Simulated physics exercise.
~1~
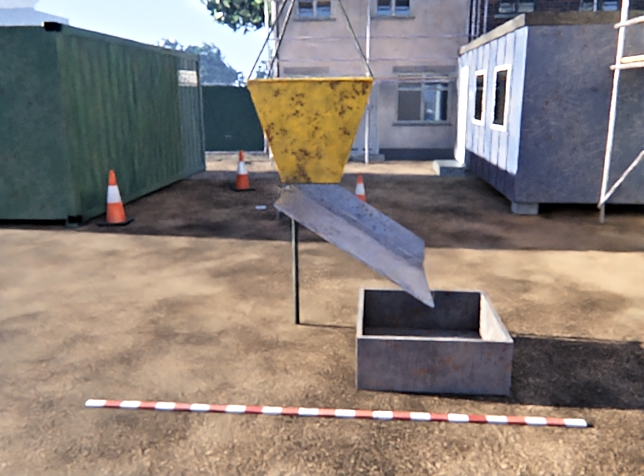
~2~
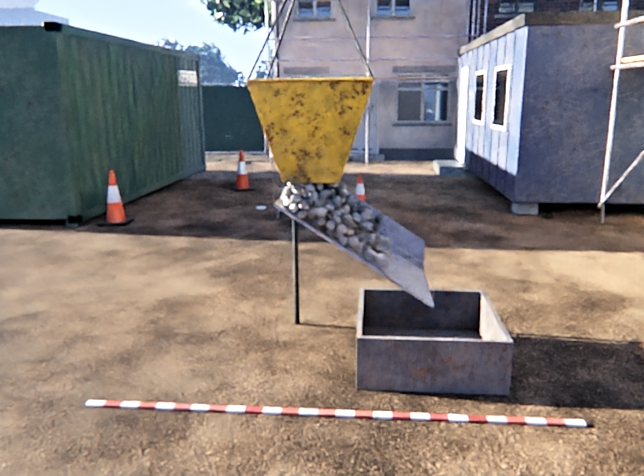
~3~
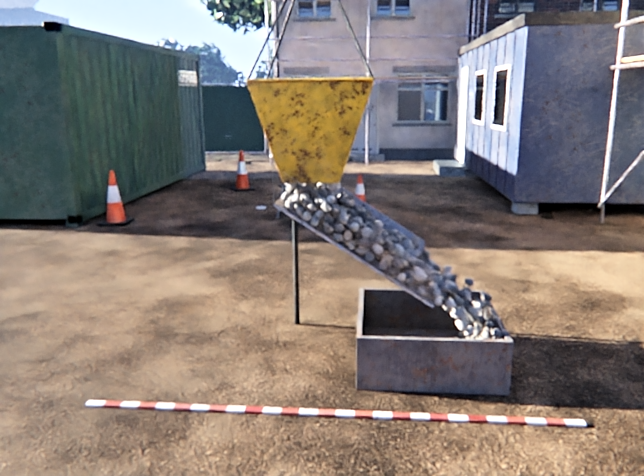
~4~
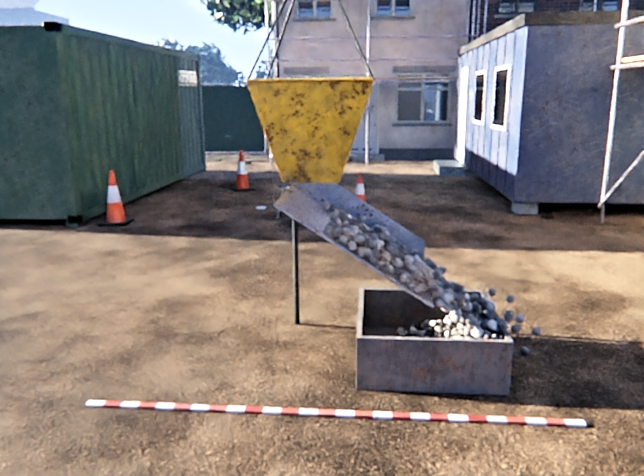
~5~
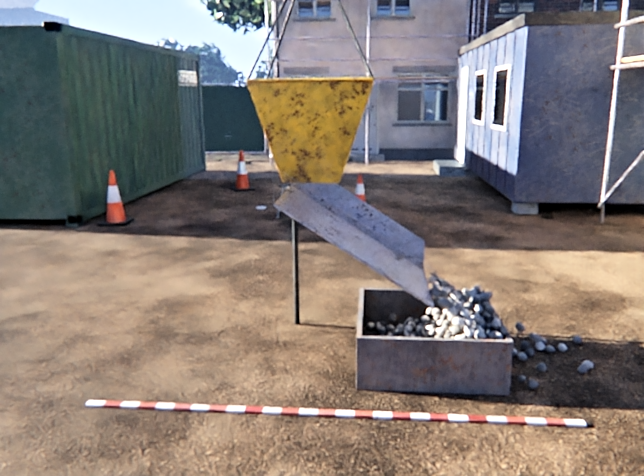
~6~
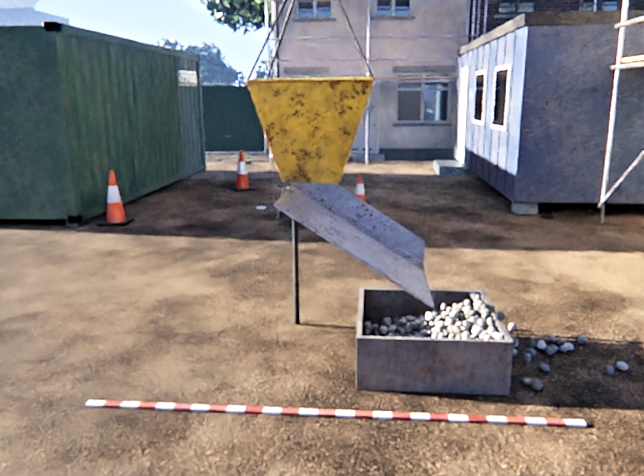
In a dirt yard between a green container and a pale cabin, grey stones dropped from a hanging yellow skip, slid rightward down a sloping steel chute and poured into an open bin, where nearly all settled while a few lay on the ground to its right.
